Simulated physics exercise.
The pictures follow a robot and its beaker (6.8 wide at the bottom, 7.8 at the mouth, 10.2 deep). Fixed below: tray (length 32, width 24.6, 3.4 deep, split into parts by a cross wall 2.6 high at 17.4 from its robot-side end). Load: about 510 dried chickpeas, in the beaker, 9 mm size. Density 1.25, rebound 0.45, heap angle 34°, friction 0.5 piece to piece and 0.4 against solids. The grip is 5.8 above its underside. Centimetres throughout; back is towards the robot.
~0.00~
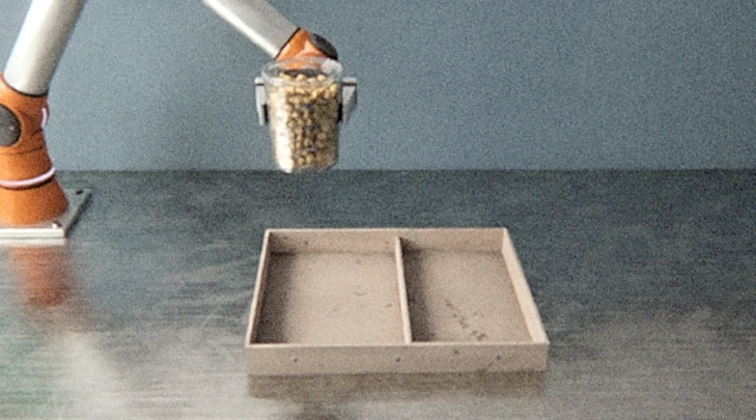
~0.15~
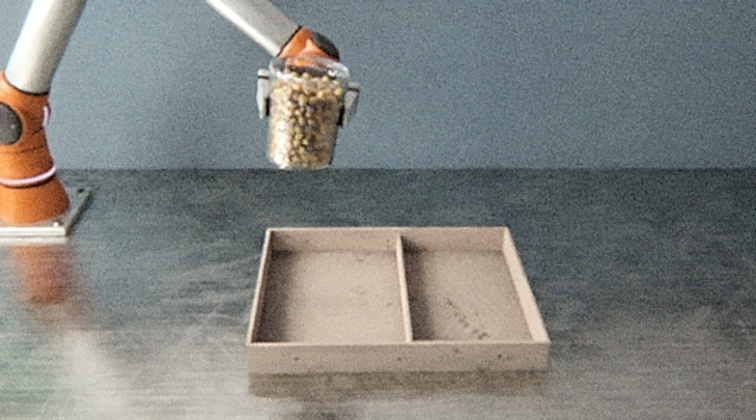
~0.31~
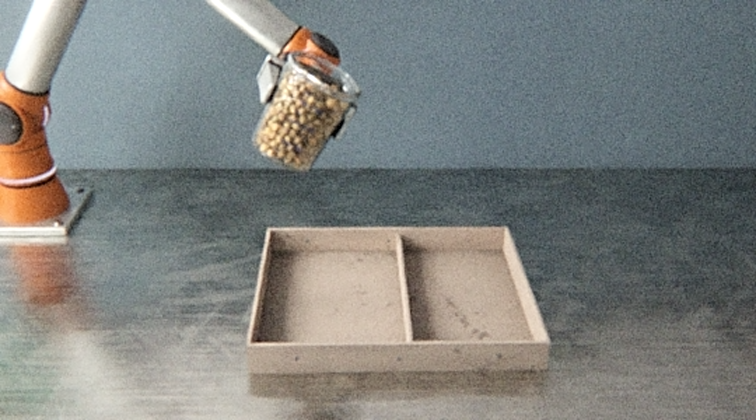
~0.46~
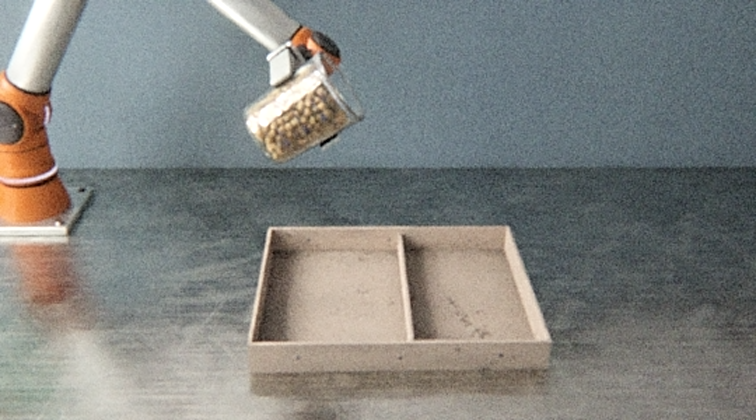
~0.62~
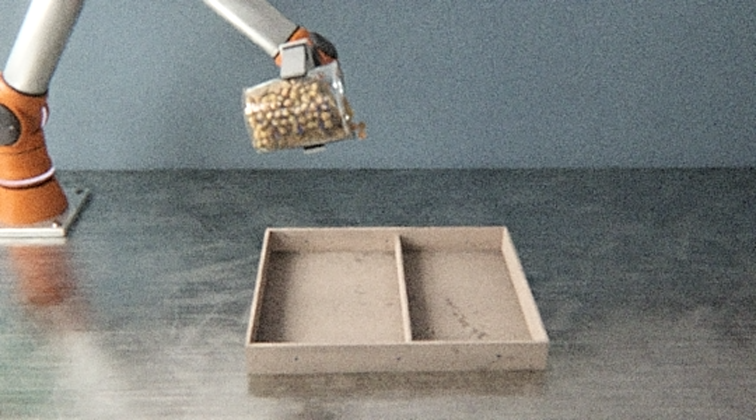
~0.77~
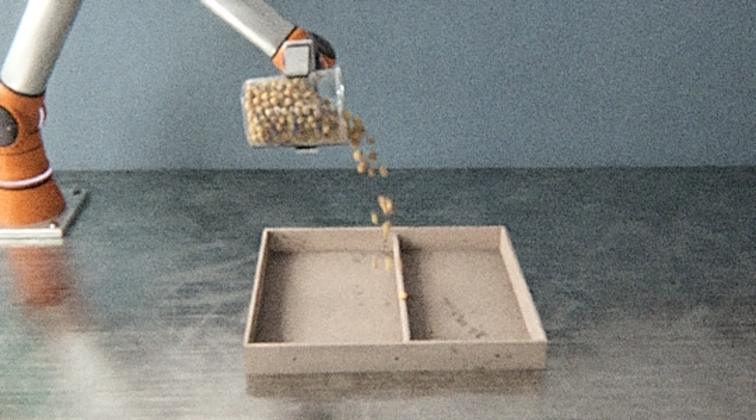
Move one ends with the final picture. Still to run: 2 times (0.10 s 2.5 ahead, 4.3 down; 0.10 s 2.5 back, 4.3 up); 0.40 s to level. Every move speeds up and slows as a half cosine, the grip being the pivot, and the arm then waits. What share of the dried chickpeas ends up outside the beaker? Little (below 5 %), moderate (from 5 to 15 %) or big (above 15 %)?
Answer: Big; above 15 % of the dried chickpeas finish outside the beaker.
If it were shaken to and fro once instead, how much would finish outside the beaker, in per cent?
In that case some 30 per cent.
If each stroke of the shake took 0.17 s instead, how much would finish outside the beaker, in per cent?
It would be near 25 per cent.
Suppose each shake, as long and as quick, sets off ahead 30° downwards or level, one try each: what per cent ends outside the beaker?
Some 65 and 90 per cent.
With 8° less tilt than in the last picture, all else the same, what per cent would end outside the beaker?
Then about 30 per cent.
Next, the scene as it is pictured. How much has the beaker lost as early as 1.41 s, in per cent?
About 40 per cent by then.
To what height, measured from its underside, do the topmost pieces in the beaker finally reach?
Some 8.0 cm.
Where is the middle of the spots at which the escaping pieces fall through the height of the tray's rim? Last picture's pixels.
Around (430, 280).
By 1.09 s, tilted 85° forward, highest piece 24 above the table; 395 in the beaker, 44 in the far-side part, 24 in the robot-side part, 47 in flight or on a rim.
By 1.41 s, tilted 29° forward, highest piece 28 above the table; 302 in the beaker, 146 in the far-side part, 56 in the robot-side part, 1 on the table or floor, 5 in flight or on a rim.
By 1.77 s, level, highest piece 28 above the table; 300 in the beaker, 147 in the far-side part, 59 in the robot-side part, 4 on the table or floor.
By 2.82 s, level, highest piece 28 above the table; 300 in the beaker, 147 in the far-side part, 59 in the robot-side part, 4 on the table or floor.
Final count, 300 in the beaker, 147 in the far-side part, 59 in the robot-side part, 4 on the table or floor. That is 41 % outside the beaker.
